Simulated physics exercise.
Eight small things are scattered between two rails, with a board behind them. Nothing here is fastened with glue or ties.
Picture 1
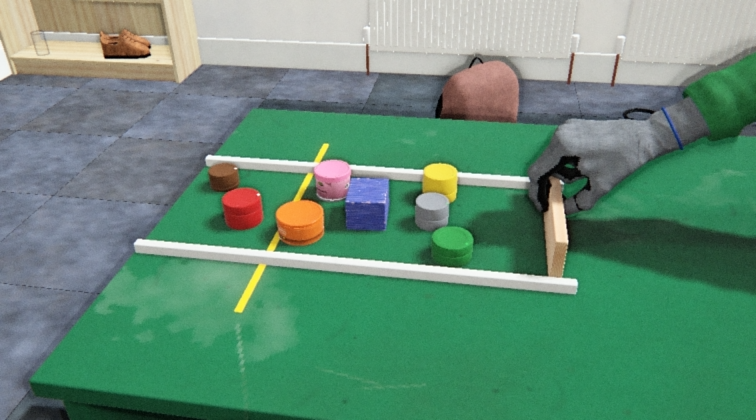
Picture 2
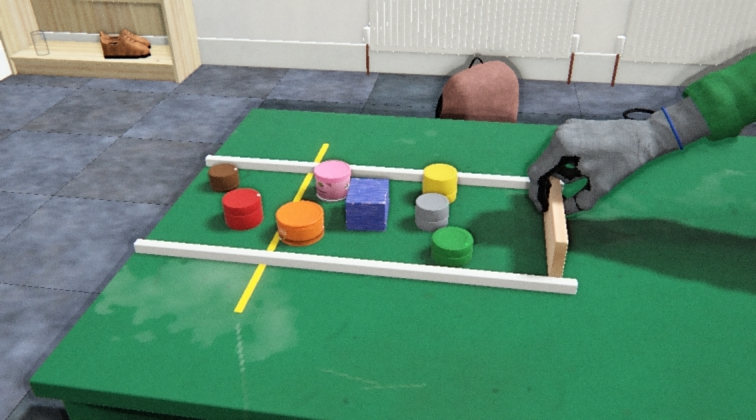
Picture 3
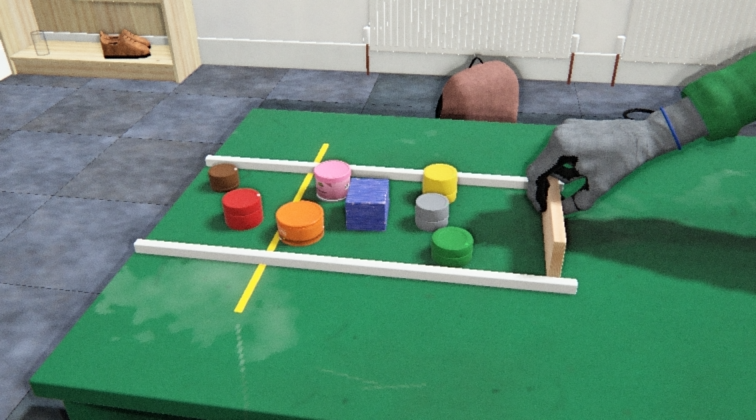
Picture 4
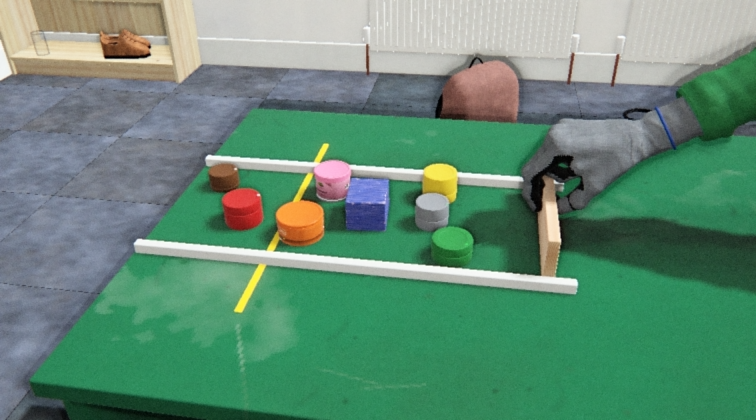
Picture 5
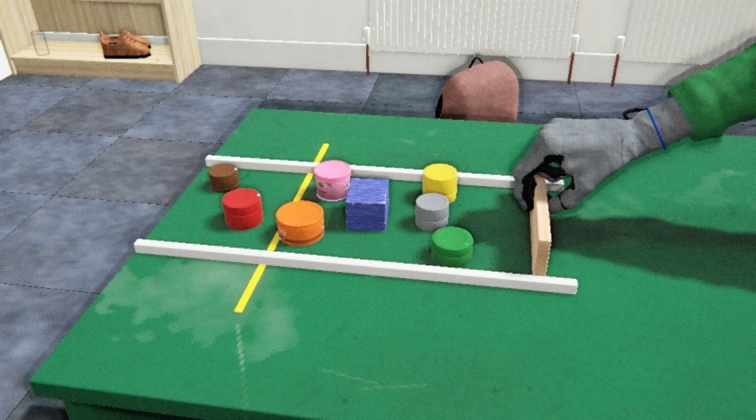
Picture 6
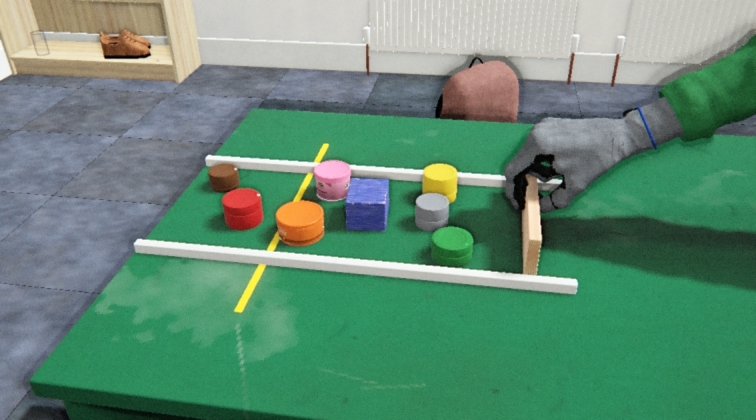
A gloved hand holds a small wooden board upright at the right end of two white rails on a green table, at first barely moving. It then slides the board slightly left, towards the scattered colourful tubs and blue block, which all stay still around the yellow line without being touched.
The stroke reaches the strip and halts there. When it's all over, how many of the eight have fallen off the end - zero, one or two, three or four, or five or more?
Zero have fallen off.
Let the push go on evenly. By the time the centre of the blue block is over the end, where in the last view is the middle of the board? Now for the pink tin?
The middle sits near (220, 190) for the first and near (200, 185) for the other.
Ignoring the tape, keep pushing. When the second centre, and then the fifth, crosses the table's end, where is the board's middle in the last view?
The first one at (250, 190), the next at (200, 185).
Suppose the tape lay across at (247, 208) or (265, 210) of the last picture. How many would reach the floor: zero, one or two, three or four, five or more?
Just one or two; none.
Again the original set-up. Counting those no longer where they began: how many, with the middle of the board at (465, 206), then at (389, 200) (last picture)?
Well, it's 1 at the first one and 5 at the second.
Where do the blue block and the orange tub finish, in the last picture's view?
You'll find the blue block at roughly (240, 197) and the orange tub at roughly (215, 226).
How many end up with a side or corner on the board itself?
That makes 3.
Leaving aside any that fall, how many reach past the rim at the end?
I'd say 0 of them.
A little later, none off yet; brown lid at rest near (224, 178); red lid at rest near (243, 209); orange tub at rest near (301, 224).
When it is over, the number that fall off is zero.
